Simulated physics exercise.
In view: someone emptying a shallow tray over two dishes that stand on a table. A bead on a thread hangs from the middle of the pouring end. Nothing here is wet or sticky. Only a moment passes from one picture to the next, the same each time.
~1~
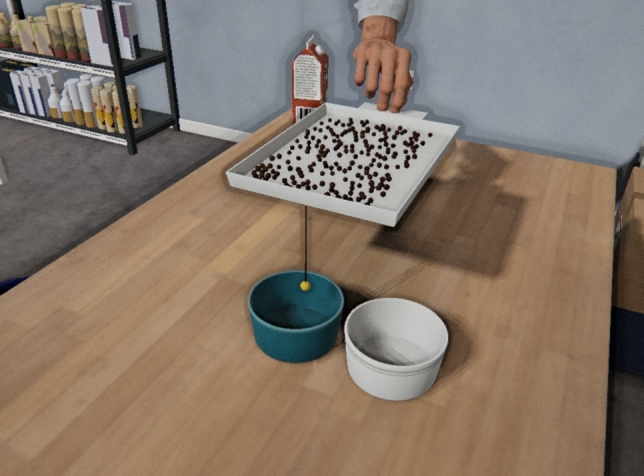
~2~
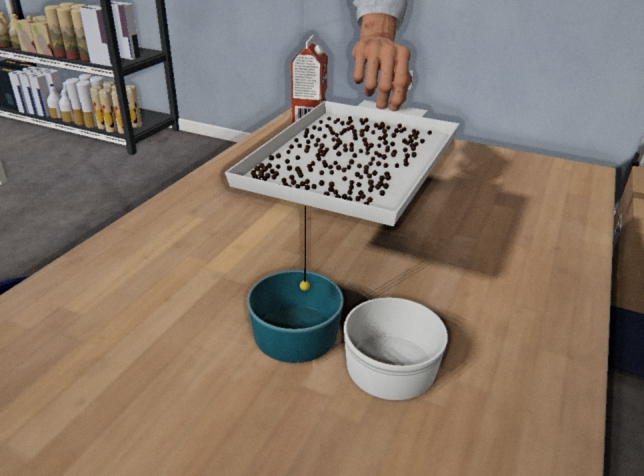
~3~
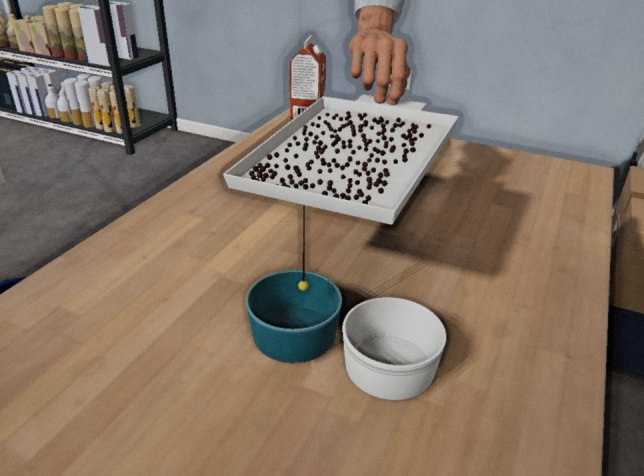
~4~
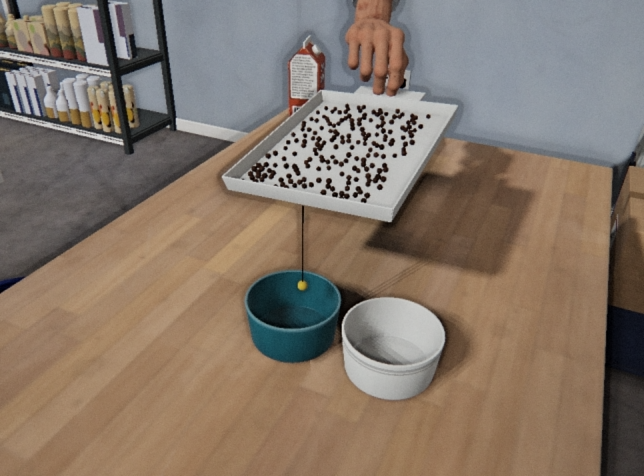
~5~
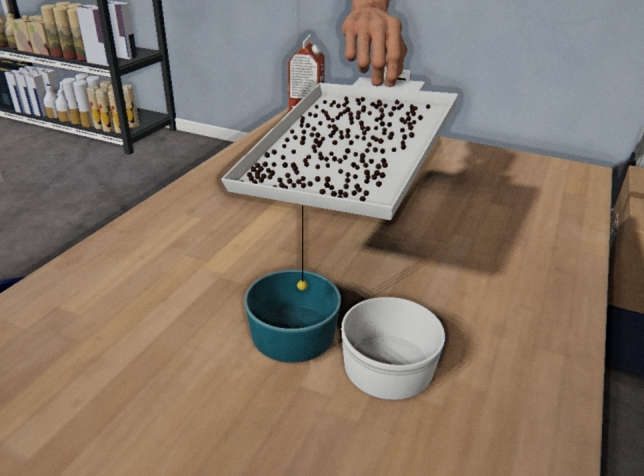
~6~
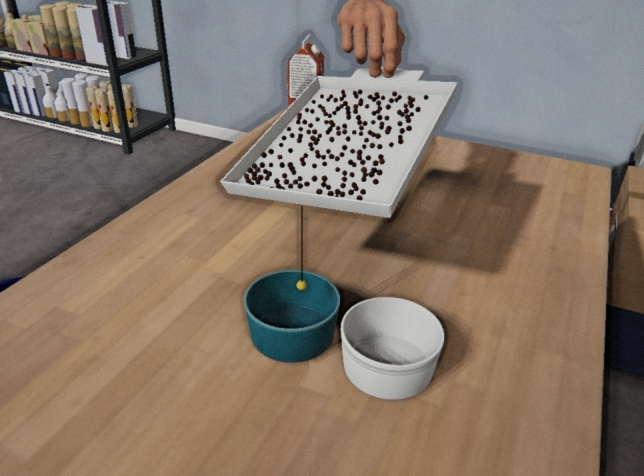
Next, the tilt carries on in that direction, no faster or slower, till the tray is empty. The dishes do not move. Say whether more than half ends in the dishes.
They take under half between them.
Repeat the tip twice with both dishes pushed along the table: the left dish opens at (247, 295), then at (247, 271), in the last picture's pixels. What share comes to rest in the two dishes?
Roughly 80 per cent, and 100 per cent.
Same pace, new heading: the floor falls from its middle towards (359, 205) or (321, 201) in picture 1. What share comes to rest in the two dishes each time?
The first gives 90 %, the second 50 %.
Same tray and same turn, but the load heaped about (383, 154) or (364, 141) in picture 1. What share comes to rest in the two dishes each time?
About 10 and 0 per cent.
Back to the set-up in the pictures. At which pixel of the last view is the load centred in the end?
Roughly at (208, 321).
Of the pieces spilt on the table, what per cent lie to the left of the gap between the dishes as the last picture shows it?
Roughly 100 in a hundred.
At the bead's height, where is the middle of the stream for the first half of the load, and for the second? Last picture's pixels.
At about (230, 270), then at (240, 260).
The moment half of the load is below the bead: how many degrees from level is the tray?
At about 95°.
Soon, tray tipped steeply; nearly all on the tray; a stray few outside both; a stray few in the air.
A while on, tray tipped right over; about a quarter on the tray; a stray few in the left dish; about half outside both; about a quarter in the air.
Towards the end, tray tipped past a quarter turn; a small part in the left dish; nearly all outside both.
Finally, tray tipped past a quarter turn; none in the right dish; a small part in the left dish; nearly all outside both.
